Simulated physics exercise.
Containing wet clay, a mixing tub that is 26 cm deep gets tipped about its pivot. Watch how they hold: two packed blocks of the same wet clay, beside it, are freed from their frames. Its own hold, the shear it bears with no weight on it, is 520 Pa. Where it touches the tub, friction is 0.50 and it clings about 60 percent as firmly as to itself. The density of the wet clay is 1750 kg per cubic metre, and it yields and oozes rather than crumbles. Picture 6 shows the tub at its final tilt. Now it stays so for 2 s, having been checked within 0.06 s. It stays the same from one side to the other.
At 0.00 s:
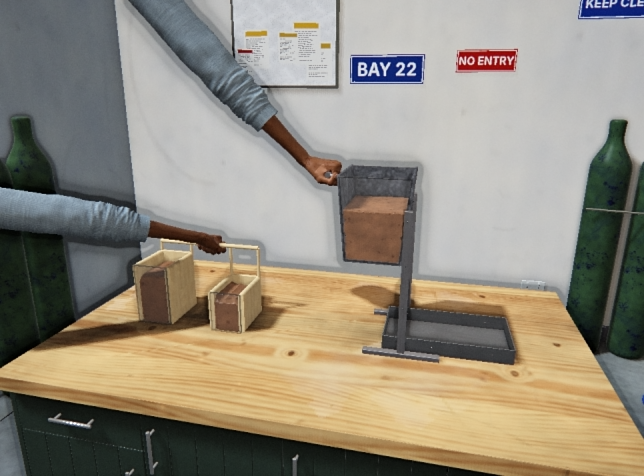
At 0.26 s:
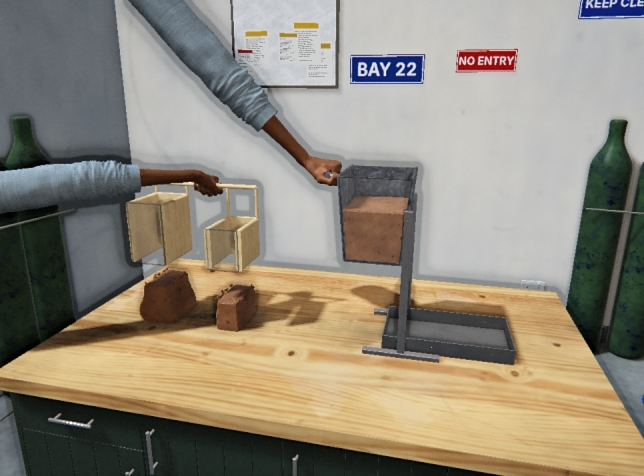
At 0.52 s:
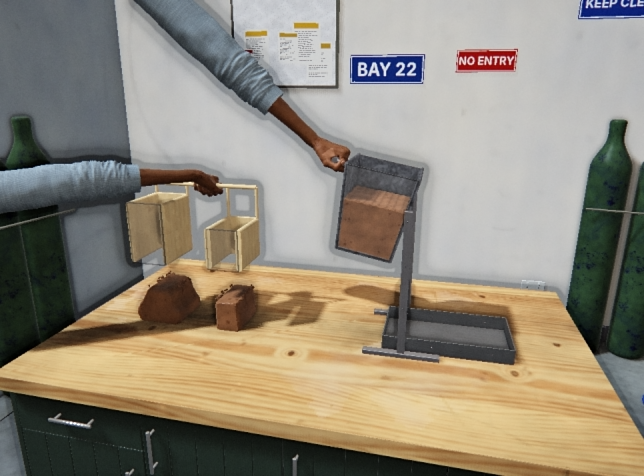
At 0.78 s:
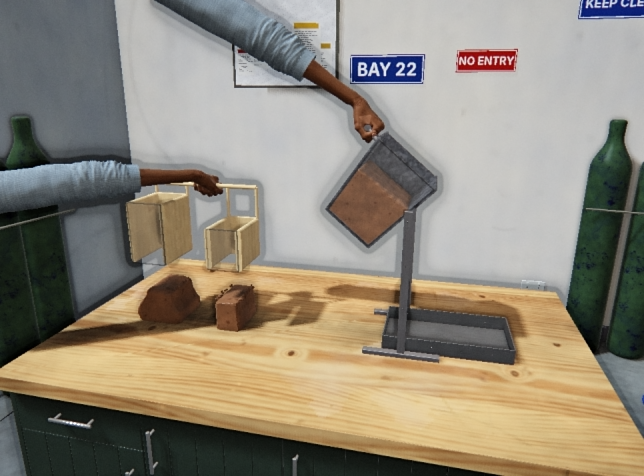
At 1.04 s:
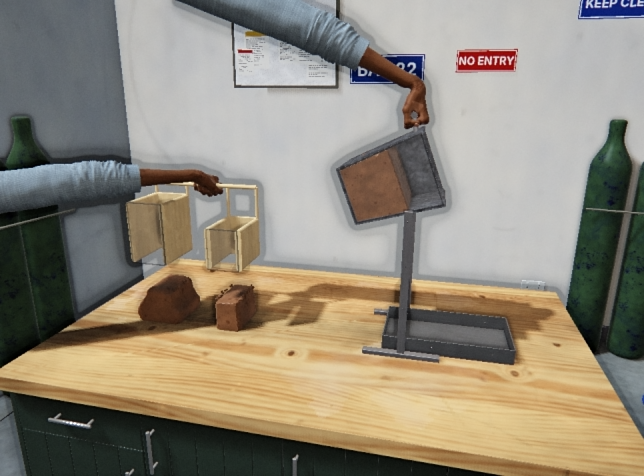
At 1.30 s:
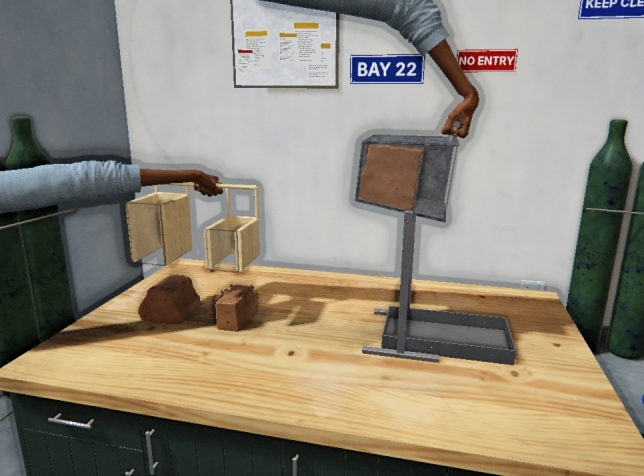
A grey tub of reddish-brown clay on a stand is the most noticeable thing, seen from a fixed, slightly raised view across a pale wooden workbench in a room with wall signs and green cylinders. Two sleeved arms reach in from the left, one gripping the tub, the other holding two pale wooden moulds around brown blocks. The moulds lift clear and the larger left block slumps a little, then the upper hand swings the tub clockwise onto its side, the clay still inside.
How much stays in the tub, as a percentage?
74 %.
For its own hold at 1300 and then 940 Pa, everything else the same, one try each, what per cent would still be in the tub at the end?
Roughly 100 % followed by roughly 100 %.
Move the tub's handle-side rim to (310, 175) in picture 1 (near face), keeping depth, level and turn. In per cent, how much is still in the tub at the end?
Some 45 per cent, I reckon.
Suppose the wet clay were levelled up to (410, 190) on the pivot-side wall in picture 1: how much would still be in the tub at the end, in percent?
About 60 %.
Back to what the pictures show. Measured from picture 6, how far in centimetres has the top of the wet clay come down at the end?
8 cm or so.
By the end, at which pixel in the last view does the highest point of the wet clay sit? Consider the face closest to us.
Around (385, 173).
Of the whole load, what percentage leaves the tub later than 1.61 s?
Around 25 percent of the load.
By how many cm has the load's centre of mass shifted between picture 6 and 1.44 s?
Around 3 centimetres.
After 1.44 s, the tub is at 95 degrees and holds 100 %.
After 1.61 s, the tub is at 95 degrees and holds 99 %.
After 1.78 s, the tub is at 95 degrees and holds 86 %.
After 1.95 s, the tub is at 95 degrees and holds 74 %.
After 3.30 s, at the end, the tub is at 95 degrees and holds 74 %.
